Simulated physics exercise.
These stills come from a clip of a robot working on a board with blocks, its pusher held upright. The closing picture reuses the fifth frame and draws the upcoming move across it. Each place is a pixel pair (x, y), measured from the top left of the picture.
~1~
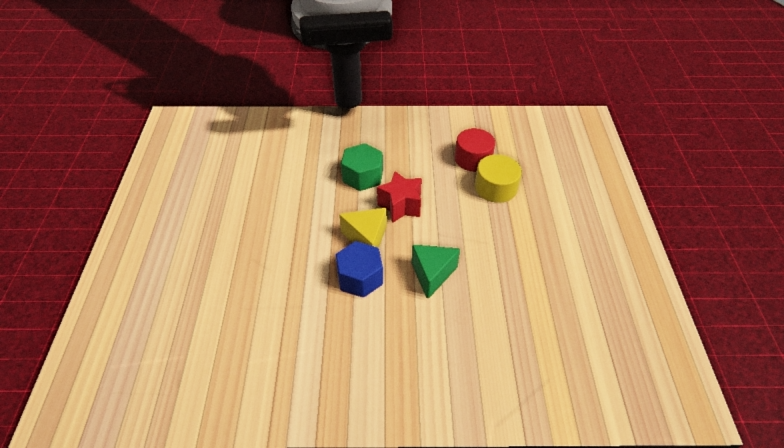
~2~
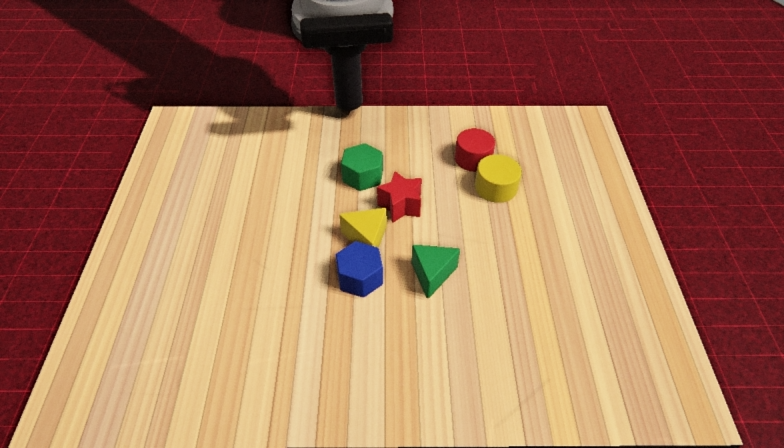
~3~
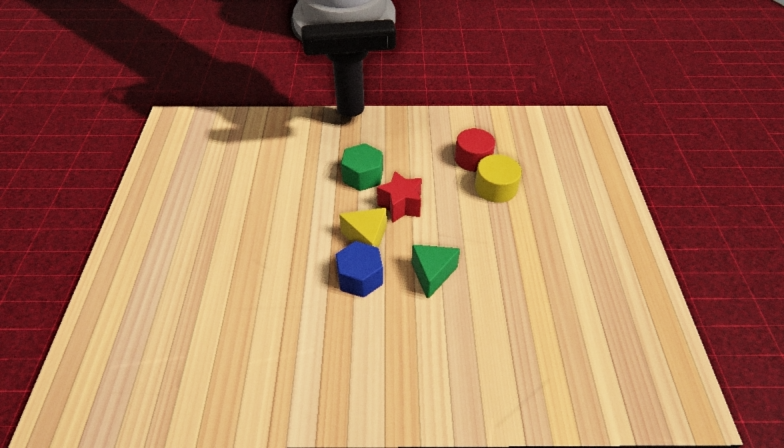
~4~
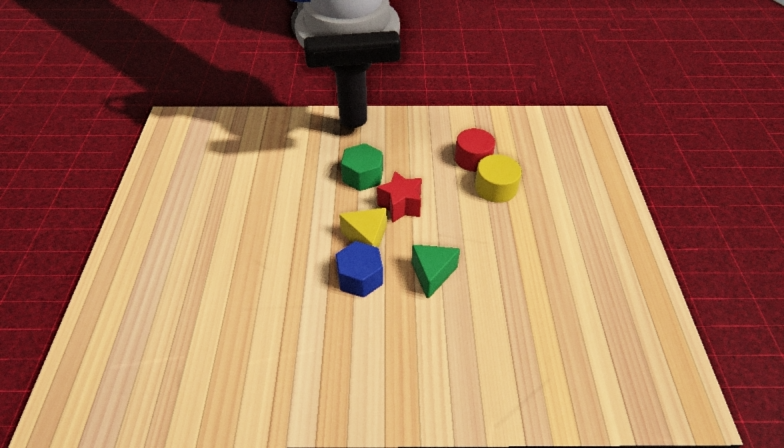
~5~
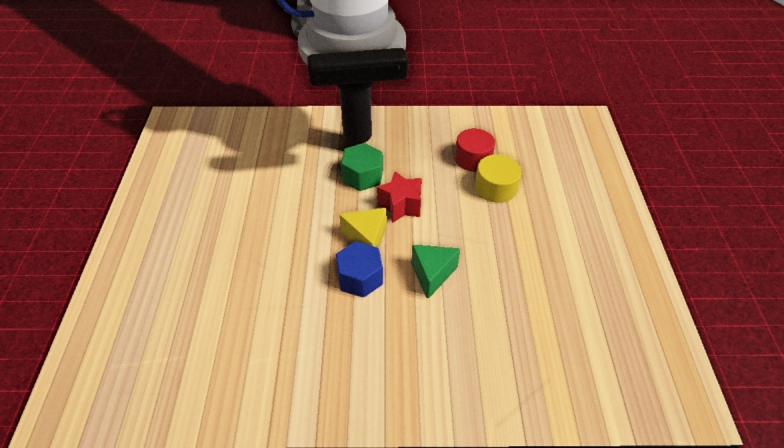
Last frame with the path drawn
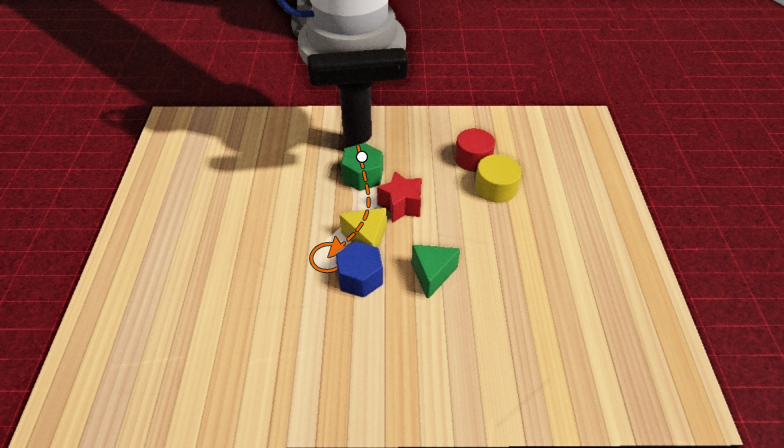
A robot arm with a black pusher hangs over the far edge of a striped wooden board on a red gridded floor, seen from above at an angle. Near the middle sit a green hexagon, red star, yellow triangle, blue hexagon and green triangle, with red and yellow round blocks to the right. The pusher moves slightly nearer, close behind the green hexagon, while the blocks and camera stay still.
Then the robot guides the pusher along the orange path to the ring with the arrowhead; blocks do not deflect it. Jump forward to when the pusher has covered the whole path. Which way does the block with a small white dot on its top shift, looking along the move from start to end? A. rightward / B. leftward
B: Leftward.
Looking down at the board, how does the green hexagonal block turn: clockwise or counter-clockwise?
Looking down, my answer is that the green hexagonal block rotates anticlockwise.
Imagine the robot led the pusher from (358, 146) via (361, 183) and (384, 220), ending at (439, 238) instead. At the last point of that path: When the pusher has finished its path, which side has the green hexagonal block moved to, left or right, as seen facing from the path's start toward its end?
It gets pushed right.
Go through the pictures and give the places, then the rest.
The first picture shows lower end of the pusher (348, 101), tops of blocks, blue hexagonal block (359, 260), green hexagonal block (362, 157), yellow three-sided block (366, 221), red star (402, 187), green three-sided block (434, 257).
The second picture shows pusher (349, 103), blocks as before.
The third picture shows pusher (351, 109), blocks as before.
The fourth picture shows pusher (353, 119), blocks as before.
The fifth picture shows pusher (358, 135), blue hexagonal block (359, 260), green hexagonal block (362, 157), yellow three-sided block (366, 221), red star (402, 187), green three-sided block (434, 257).
The drawn path runs from (358, 146) through (366, 181) and (364, 221) to (328, 257); the dot is on the green hexagonal block.
On the path given first. One third of the way, pusher (365, 170); green hexagonal block (362, 189), turned 20° clockwise; red star (402, 190), turned 30° anticlockwise.
Two thirds of the way, pusher (363, 210); blue hexagonal block (353, 284), turned 70° clockwise; green hexagonal block (366, 233); yellow three-sided block (381, 260); red star (408, 196), turned 75° anticlockwise.
At the end, pusher (327, 247); blue hexagonal block (353, 308), turned 110° clockwise; green hexagonal block (352, 266), turned 50° anticlockwise; yellow three-sided block (394, 278), turned 45° anticlockwise; red star (408, 196), turned 75° anticlockwise; green three-sided block not moved.
